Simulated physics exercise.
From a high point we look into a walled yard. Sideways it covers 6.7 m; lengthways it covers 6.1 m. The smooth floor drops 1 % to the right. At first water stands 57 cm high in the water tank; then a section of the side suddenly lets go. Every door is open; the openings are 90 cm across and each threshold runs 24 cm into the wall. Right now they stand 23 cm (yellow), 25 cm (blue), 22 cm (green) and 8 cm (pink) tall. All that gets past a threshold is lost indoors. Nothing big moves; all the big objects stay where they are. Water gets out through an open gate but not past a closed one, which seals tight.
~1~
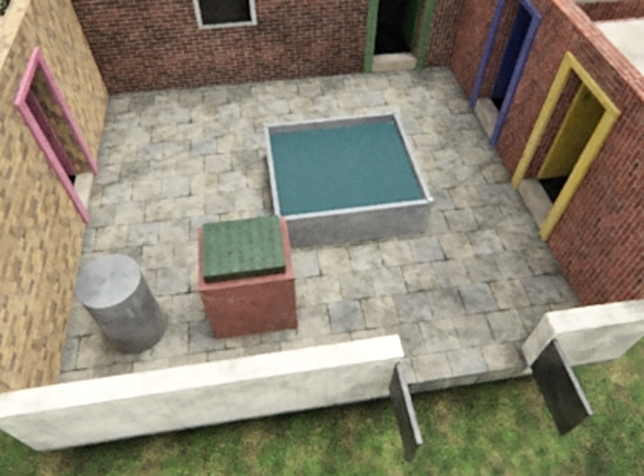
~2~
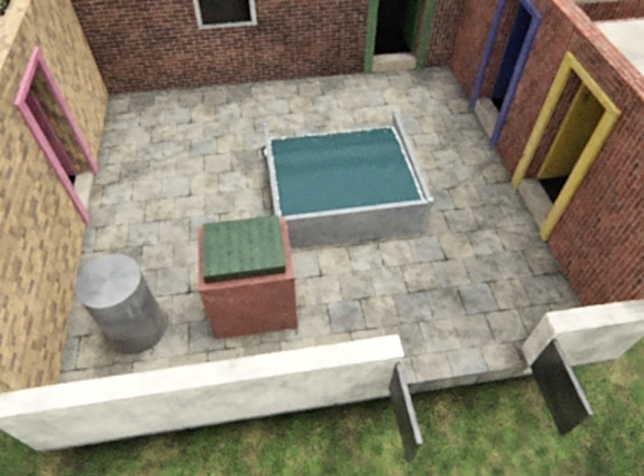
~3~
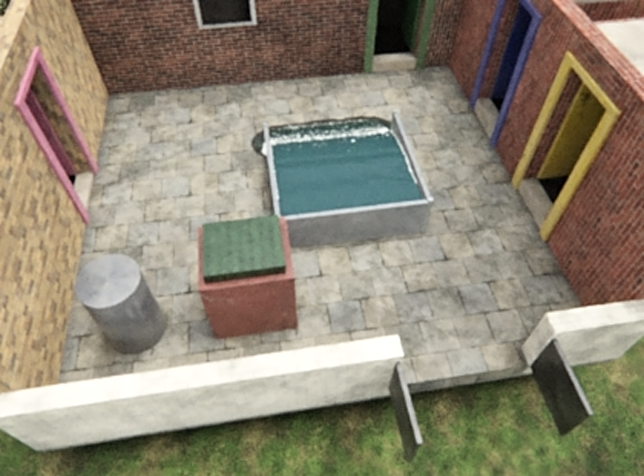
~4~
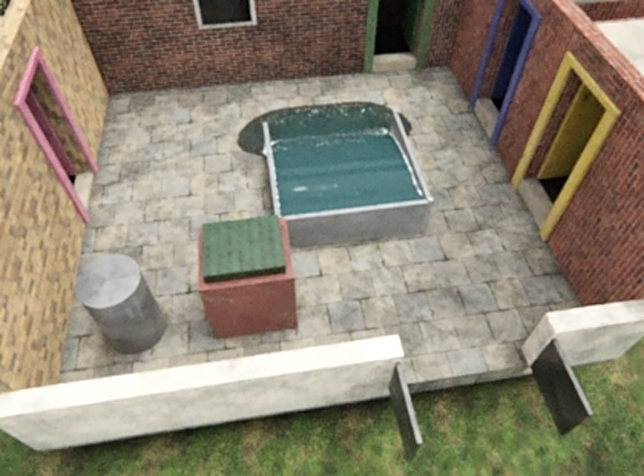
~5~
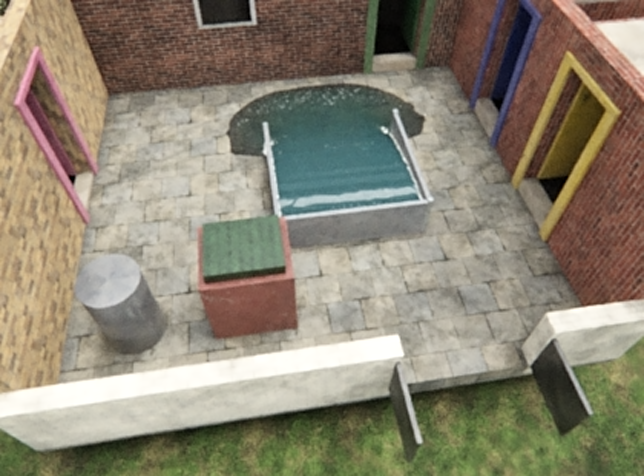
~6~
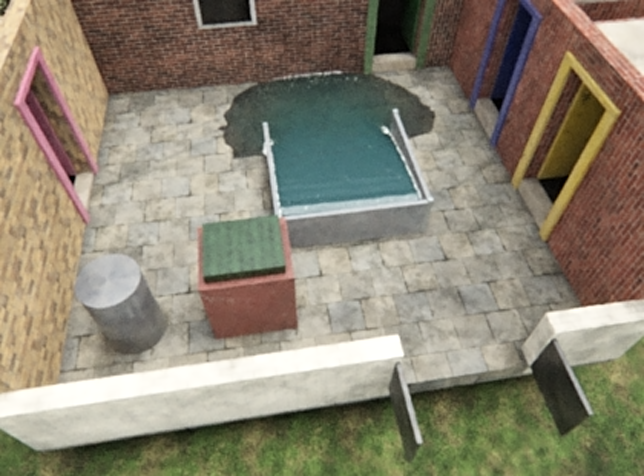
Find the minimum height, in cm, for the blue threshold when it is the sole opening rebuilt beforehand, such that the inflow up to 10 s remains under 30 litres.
The minimum height is about 8 cm.
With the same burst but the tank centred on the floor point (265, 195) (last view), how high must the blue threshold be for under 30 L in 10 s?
You'd need some 9.0 cm.
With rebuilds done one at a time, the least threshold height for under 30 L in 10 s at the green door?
The green door needs around 16 cm.
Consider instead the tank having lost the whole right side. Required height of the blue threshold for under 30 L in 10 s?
Then the minimum is about 21 cm.
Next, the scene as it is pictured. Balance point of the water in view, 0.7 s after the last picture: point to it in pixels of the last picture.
Centre of the water: Approx. (332, 149) px.
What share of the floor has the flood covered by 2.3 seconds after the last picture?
40 %.
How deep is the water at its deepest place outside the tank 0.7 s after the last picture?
Up to some 38 centimetres, I'd say.
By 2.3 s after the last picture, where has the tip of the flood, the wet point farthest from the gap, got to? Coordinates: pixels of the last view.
At about (108, 99).
Then, 0.7 s after the last picture water covers 25 % of the floor, deepest (38 cm) near (318, 81); it has not reached the blue door.
Then, 2.3 s after the last picture water covers 40 % of the floor, deepest (34 cm) near (442, 71); 11 cm at the blue door, 0 litres in over its 25 cm threshold.
Then, 9.3 s after the last picture water covers 100 % of the floor, deepest (11 cm) near (473, 246); 6 cm at the blue door, 0 litres in over its 25 cm threshold.
At the blue door as built, the water peaked near 14 cm, 3.1 s after the last picture.
With a threshold of 6.5 cm, 51 litres would have come in within the 10 s; with 9 cm, 21 litres. So under 30 litres takes about 8 cm.
